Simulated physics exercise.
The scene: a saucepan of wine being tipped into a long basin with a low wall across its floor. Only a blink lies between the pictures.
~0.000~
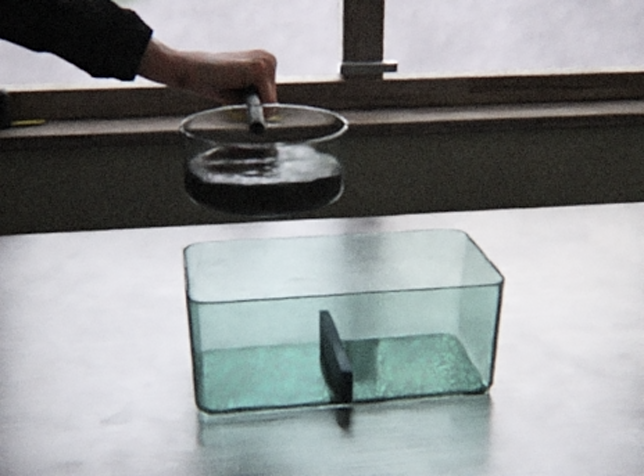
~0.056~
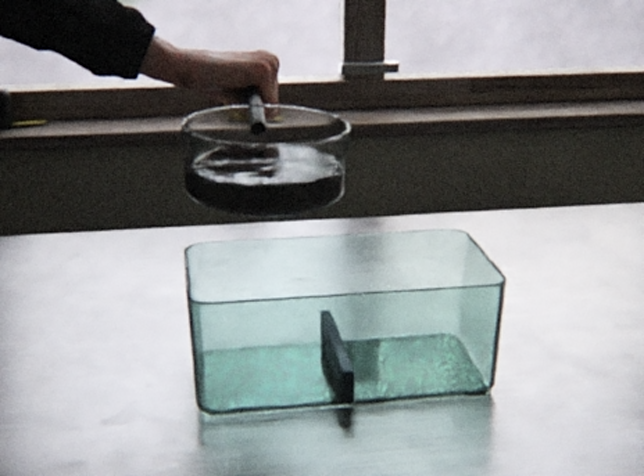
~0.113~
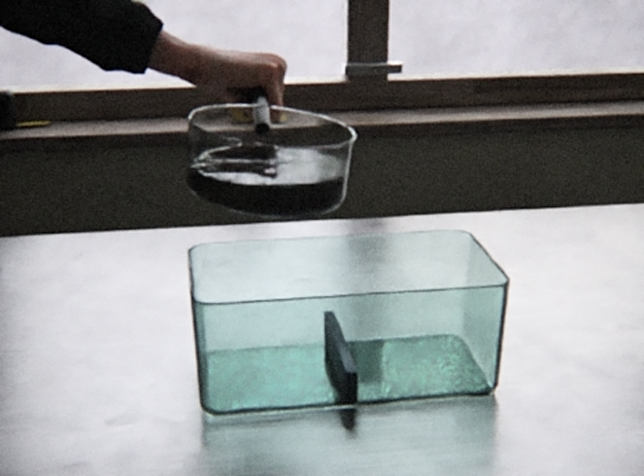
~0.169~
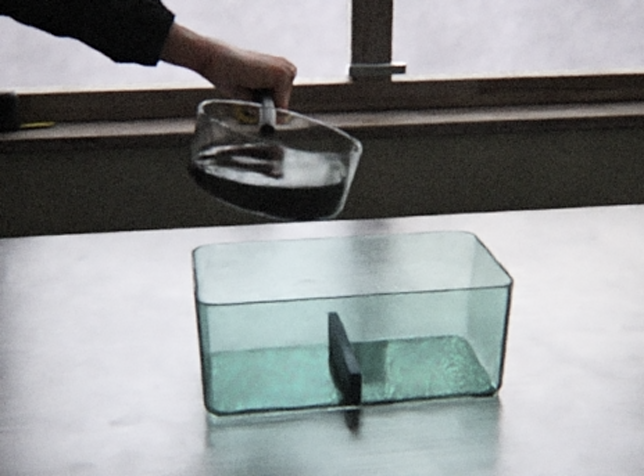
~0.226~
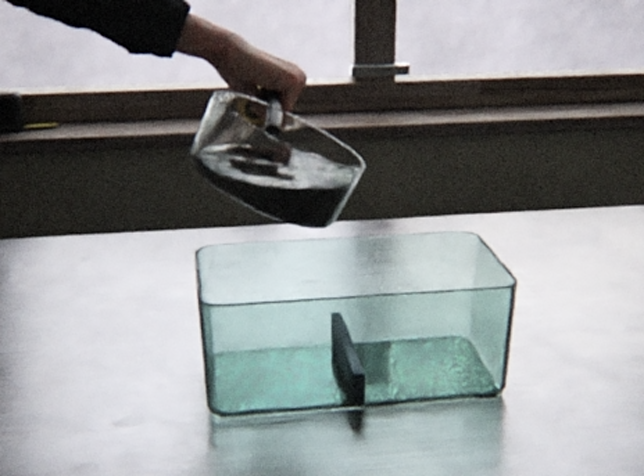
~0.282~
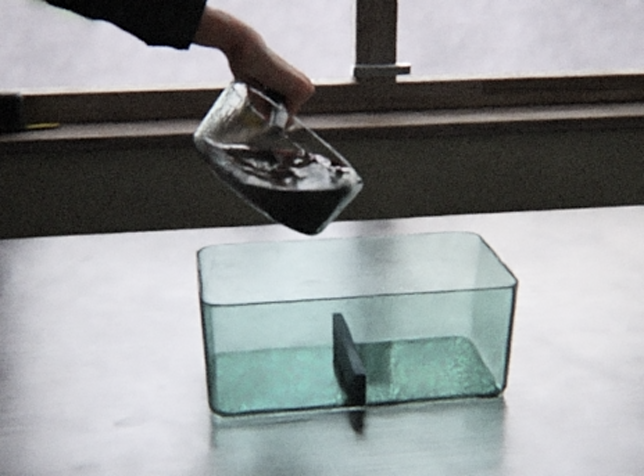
At first, a hand holds a clear glass saucepan of dark wine nearly level above a long, greenish basin with a low dark wall across its floor. The hand shifts slightly right and tilts the pan, gradually then more steeply, its right edge dipping as the wine gathers toward that side.
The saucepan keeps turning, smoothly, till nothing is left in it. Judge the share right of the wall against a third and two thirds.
The share right of the wall is over two thirds.
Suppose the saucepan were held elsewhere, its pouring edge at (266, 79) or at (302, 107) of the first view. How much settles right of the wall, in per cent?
The first gives 15 %, the second 45 %.
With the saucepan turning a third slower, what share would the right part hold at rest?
About 90 per cent.
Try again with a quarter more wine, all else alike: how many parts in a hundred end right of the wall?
Some 85 per cent.
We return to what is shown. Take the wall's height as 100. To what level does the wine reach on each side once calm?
The left part 10 per cent, the right part 60.
A moment on, the saucepan is tipped on its side and 28 per cent is still to pour, 0 is left of the wall and 44 right of it.
Next, the saucepan is tipped on its side and 12 per cent is still to pour, 11 is left of the wall and 70 right of it.
Then the saucepan is tipped on its side and 2 per cent is still to pour, 12 is left of the wall and 83 right of it.
Later the saucepan is tipped on its side and 1 per cent is still to pour, 12 is left of the wall and 86 right of it.
In the end 13 per cent lies left of the wall, 86 right of it and 1 outside.
